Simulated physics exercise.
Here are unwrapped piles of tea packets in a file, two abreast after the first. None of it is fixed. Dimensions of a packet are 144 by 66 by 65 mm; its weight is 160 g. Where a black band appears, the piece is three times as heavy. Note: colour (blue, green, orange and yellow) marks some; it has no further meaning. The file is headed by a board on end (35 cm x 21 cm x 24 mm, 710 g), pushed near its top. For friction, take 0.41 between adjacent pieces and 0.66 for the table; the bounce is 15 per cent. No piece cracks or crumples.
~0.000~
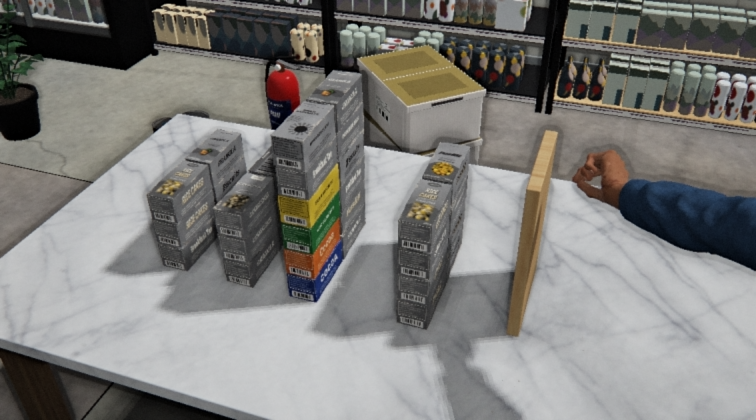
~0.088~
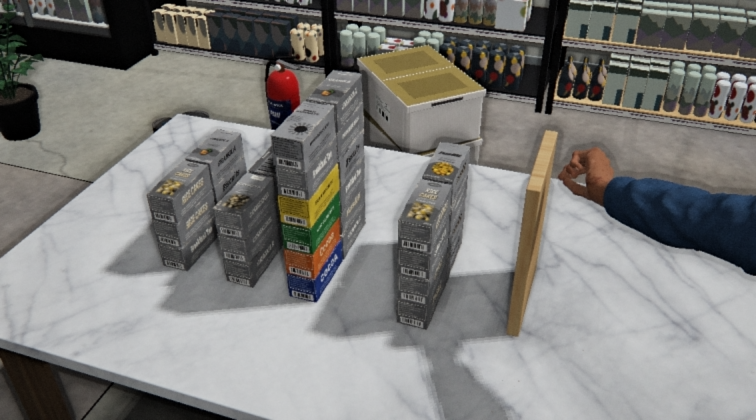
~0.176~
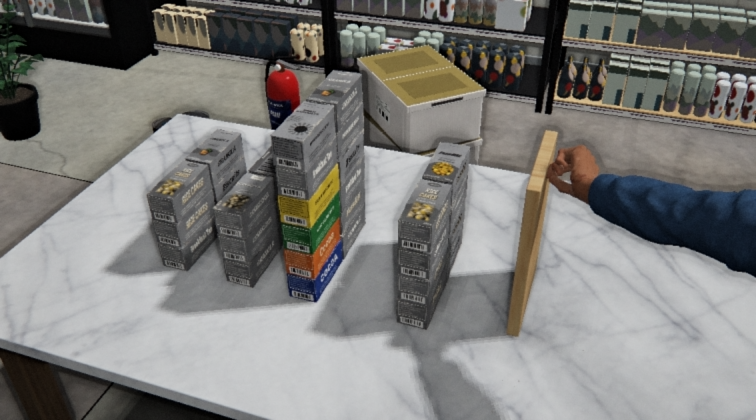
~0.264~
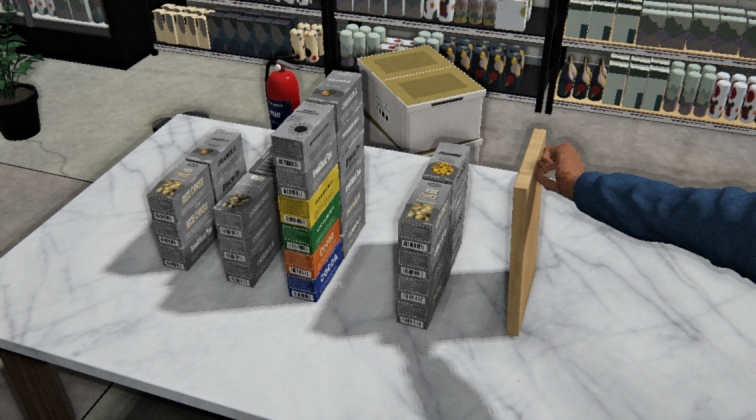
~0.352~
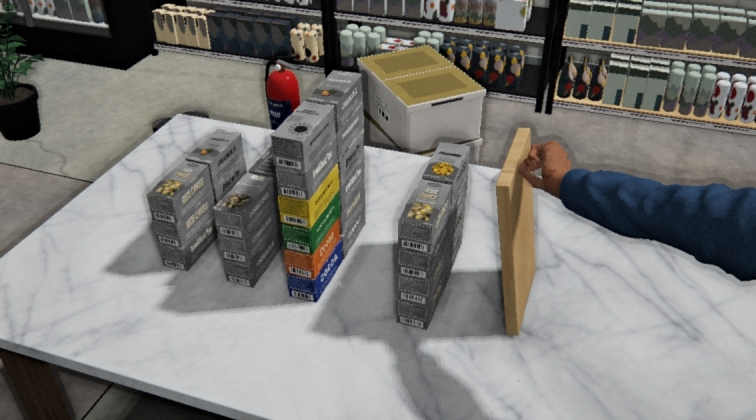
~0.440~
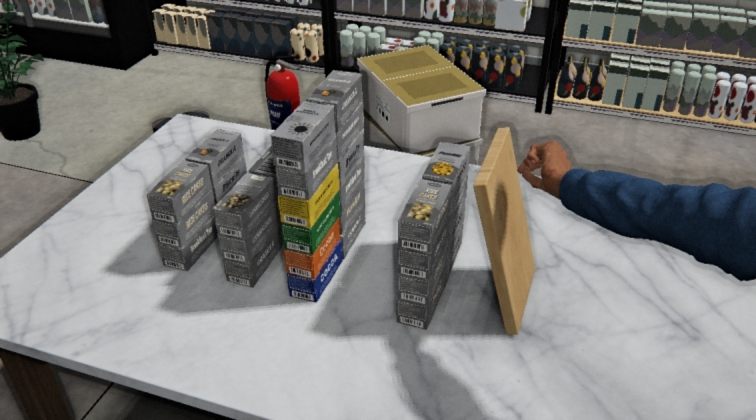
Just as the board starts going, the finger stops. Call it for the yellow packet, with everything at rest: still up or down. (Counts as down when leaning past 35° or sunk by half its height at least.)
Falls.
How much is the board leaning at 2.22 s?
At that time it leans about 70°.
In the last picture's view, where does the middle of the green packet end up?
I'd say its middle settles close to (256, 234).
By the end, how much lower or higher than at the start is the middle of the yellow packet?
Height change: About 11 cm lower.
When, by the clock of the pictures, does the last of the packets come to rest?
Around 3.0 s.
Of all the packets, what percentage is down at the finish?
90 %.
Around 1.32 s, board 71° from upright; 8 of the 32 packets down; yellow packet tipped 3°; green packet tipped 3°.
Around 2.22 s, board 71° from upright; 22 of the 32 packets down; yellow packet tipped 36°, 55 mm lower; orange packet tipped 63°, 28 mm lower.
Finally (3.0 s), board 71° from upright; 29 of the 32 packets down; yellow packet tipped 44°, 11 cm lower; orange packet on its side; green packet tipped 44°, 7 cm lower. Seen by the last camera, middles, yellow packet near (228, 218), orange packet near (281, 260).
